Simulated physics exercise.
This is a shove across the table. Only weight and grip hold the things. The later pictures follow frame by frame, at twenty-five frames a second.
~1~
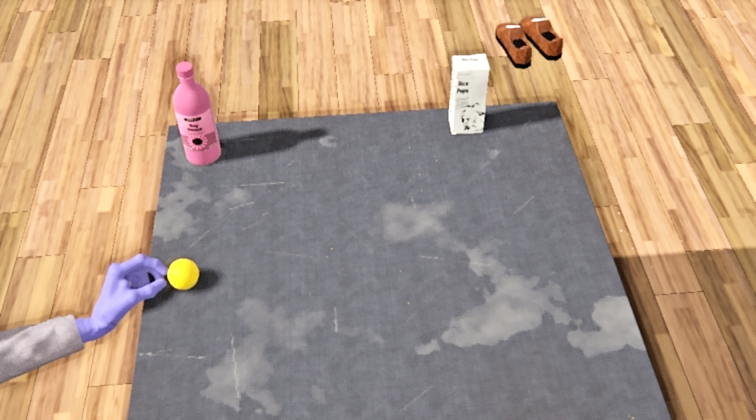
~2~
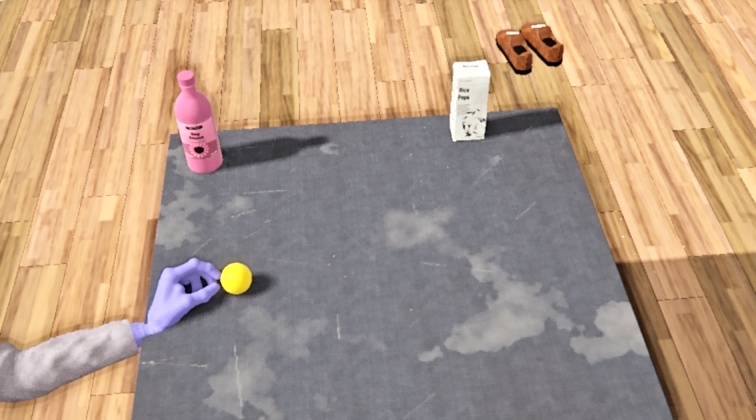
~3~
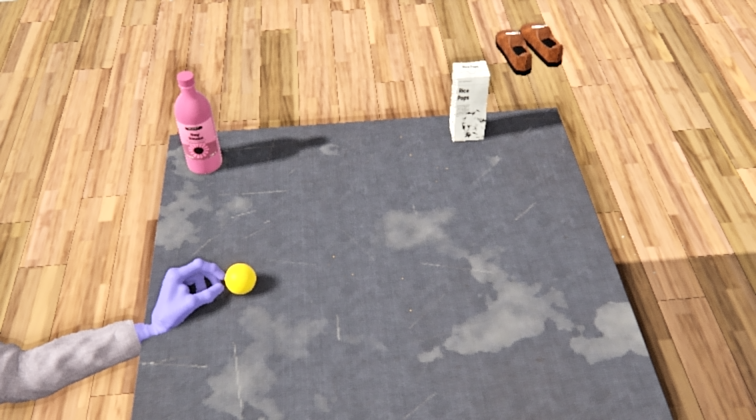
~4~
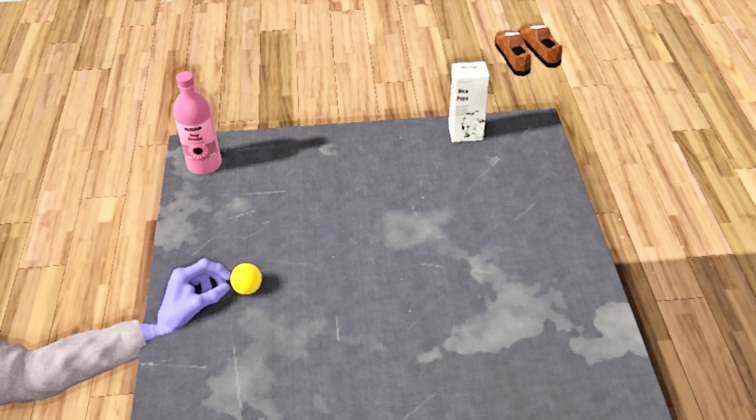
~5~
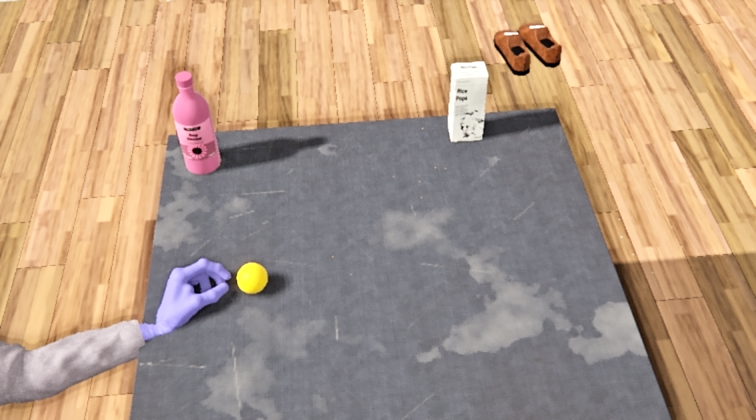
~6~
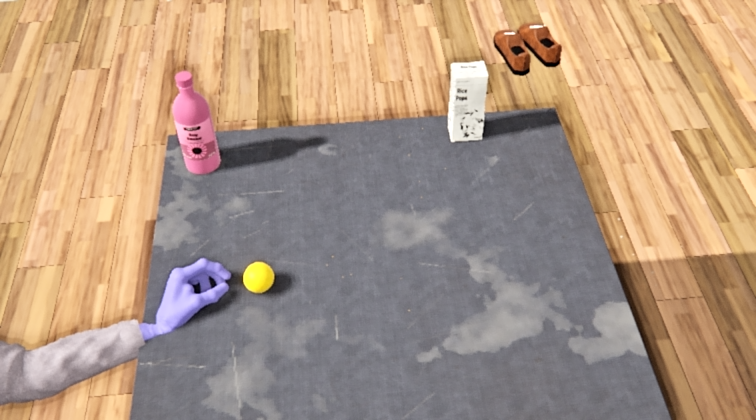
A yellow lemon sits near the left edge of a dark gray tabletop as a purple hand pushes it a short way to the right. The hand then slows and stays back while the lemon creeps slightly farther right, opening a small gap, with the pink bottle and white carton behind.
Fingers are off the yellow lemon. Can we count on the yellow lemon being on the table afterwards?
The yellow lemon remains on top.
Then, 0.10 s on from there, yellow lemon shifted about its own width near (274, 276).
Then, 0.20 s on from there, yellow lemon shifted about its own width near (287, 275).
Then, 0.40 s on from there, yellow lemon shifted well along near (306, 274).
Then, 0.60 s on from there, yellow lemon shifted well along near (315, 273).
In the end, moved from the start, yellow lemon. At the end, from the last picture's camera, yellow lemon near (317, 273).
